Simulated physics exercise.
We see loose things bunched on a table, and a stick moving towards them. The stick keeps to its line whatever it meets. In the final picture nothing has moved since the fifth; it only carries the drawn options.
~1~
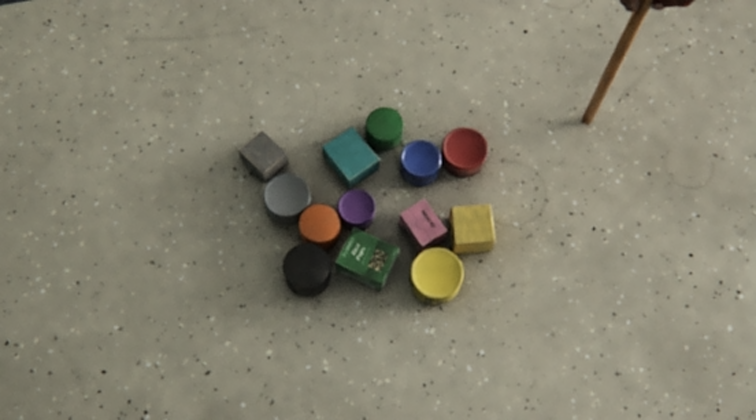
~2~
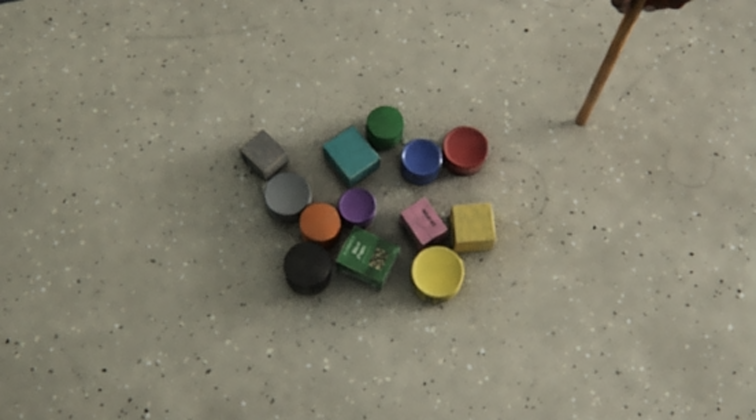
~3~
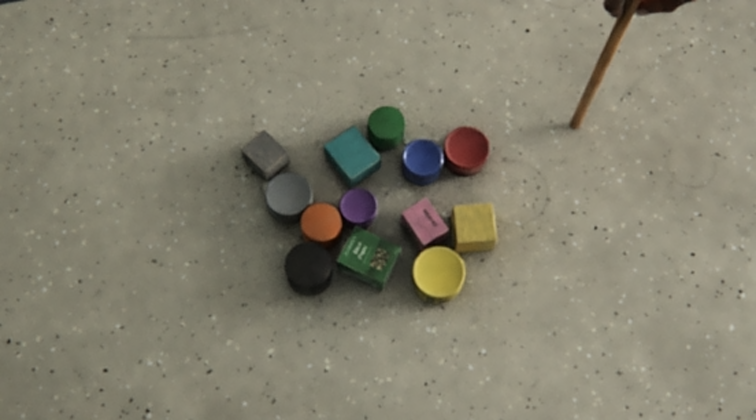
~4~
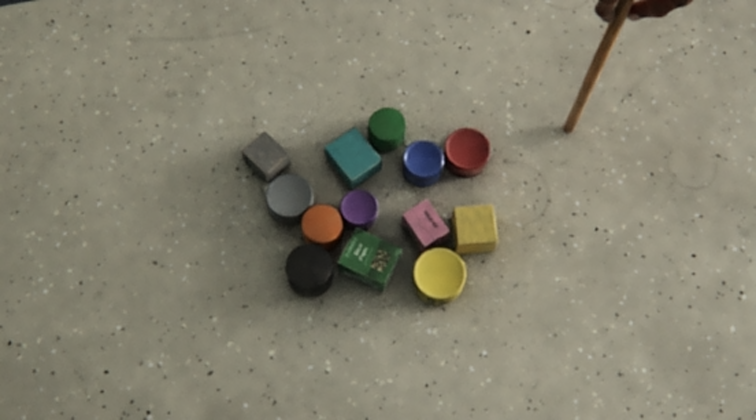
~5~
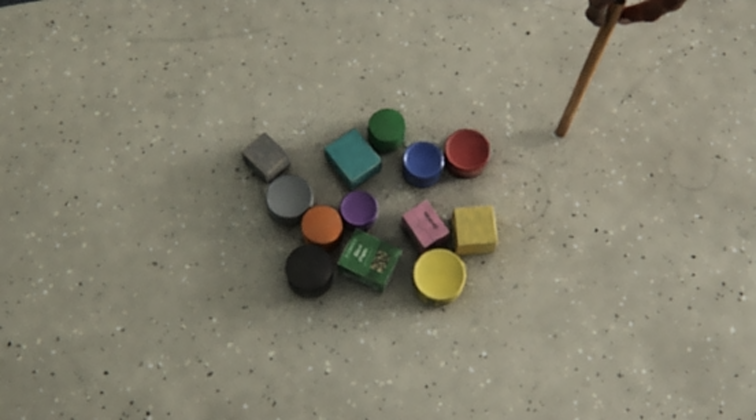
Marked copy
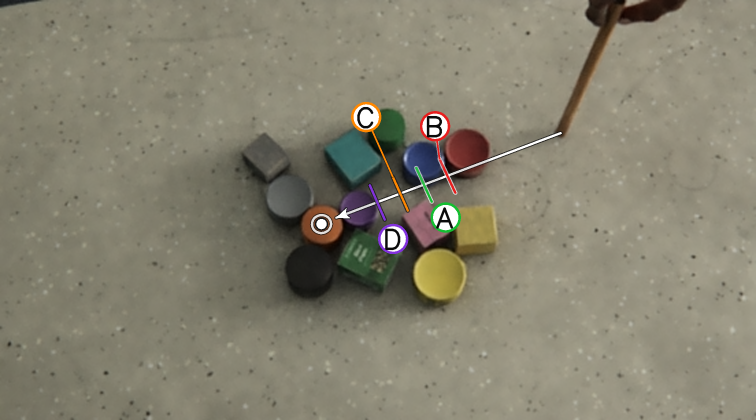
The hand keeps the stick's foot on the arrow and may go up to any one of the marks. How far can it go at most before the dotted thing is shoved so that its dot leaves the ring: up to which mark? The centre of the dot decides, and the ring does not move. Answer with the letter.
Stop at D.
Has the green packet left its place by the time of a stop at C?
By then, no.
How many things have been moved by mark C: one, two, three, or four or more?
In all, two.
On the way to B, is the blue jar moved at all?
Yes.
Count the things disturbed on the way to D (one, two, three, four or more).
In all, two.
On the marked copy, A at (424, 185); B at (448, 176); C at (400, 193); D at (377, 202); the arrow from (561, 133) to (336, 218); the white dot at (322, 224).
Taking D. A third of the way, foot of the stick (495, 158).
Two thirds of the way, foot of the stick (429, 183); red jar (436, 147); blue jar (398, 165).
When it is over, foot of the stick (377, 203); red jar (436, 147); blue jar (398, 164); the dot is still in its ring.
As for the rest, A keeps the dot in but is short; B keeps the dot in but is short; C keeps the dot in but is short.
